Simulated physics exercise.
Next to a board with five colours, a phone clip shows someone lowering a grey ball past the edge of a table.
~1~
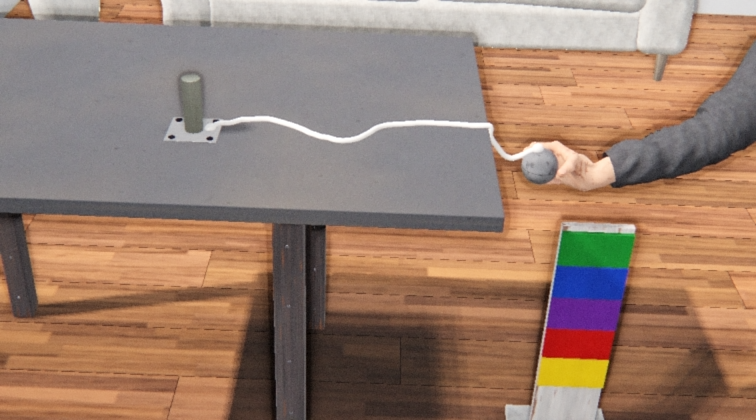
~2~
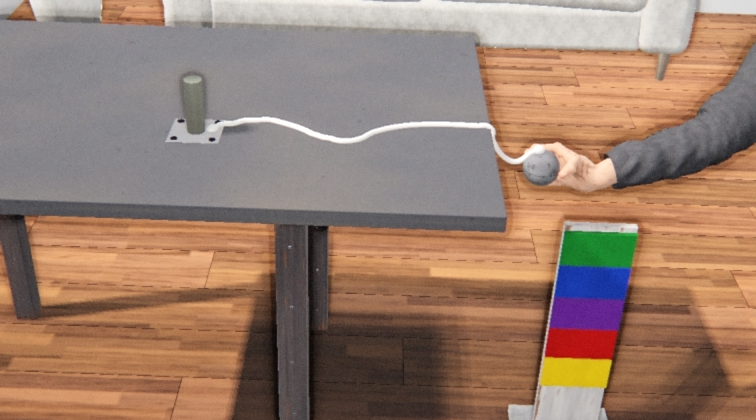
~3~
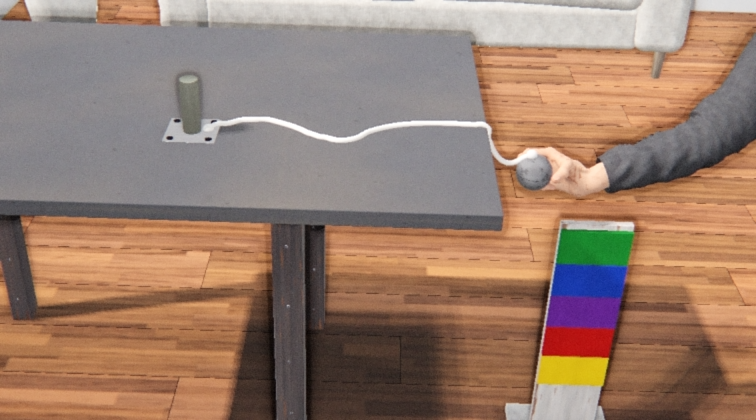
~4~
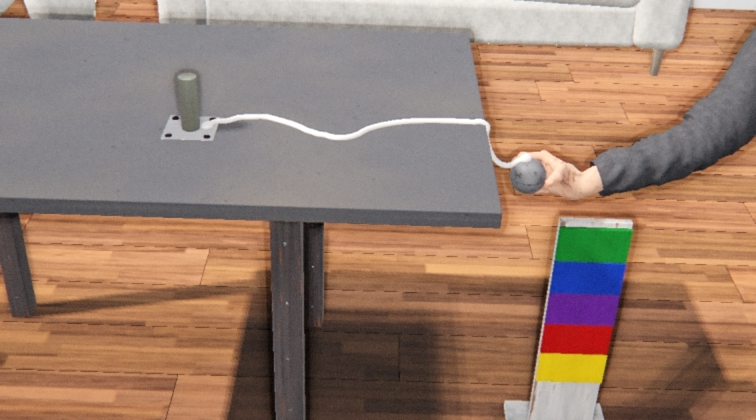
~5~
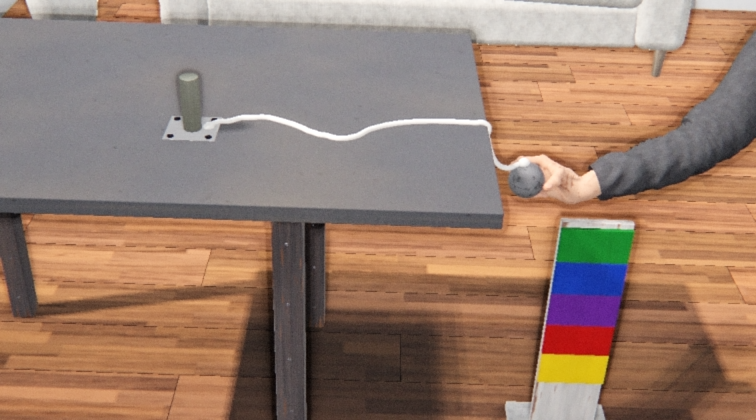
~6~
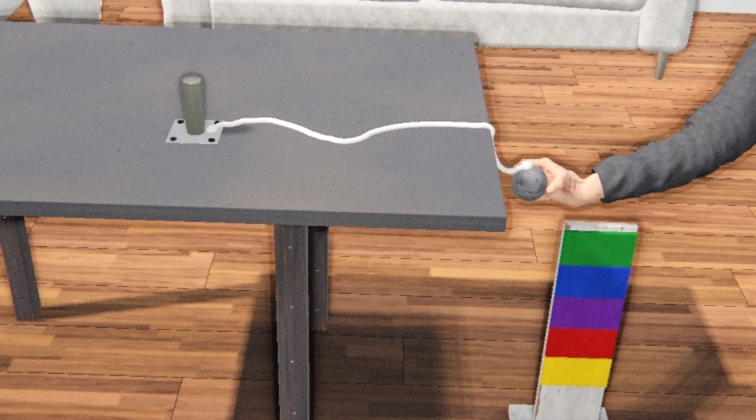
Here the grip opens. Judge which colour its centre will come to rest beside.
Its centre comes to rest beside green.
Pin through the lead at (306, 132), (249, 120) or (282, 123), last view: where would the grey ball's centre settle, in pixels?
In that order: (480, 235), (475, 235) and (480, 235).
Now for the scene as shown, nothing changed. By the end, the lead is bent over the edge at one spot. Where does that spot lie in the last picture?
You'll find it somewhere near (457, 125).
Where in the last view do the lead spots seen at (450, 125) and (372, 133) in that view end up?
(486, 135) and (401, 133), roughly.
A little later, ball near (506, 239); level with green.
Next, ball near (473, 248); level with green.
Later still, ball near (469, 248); level with green.
When it is over, ball near (477, 250); level with green. At green.
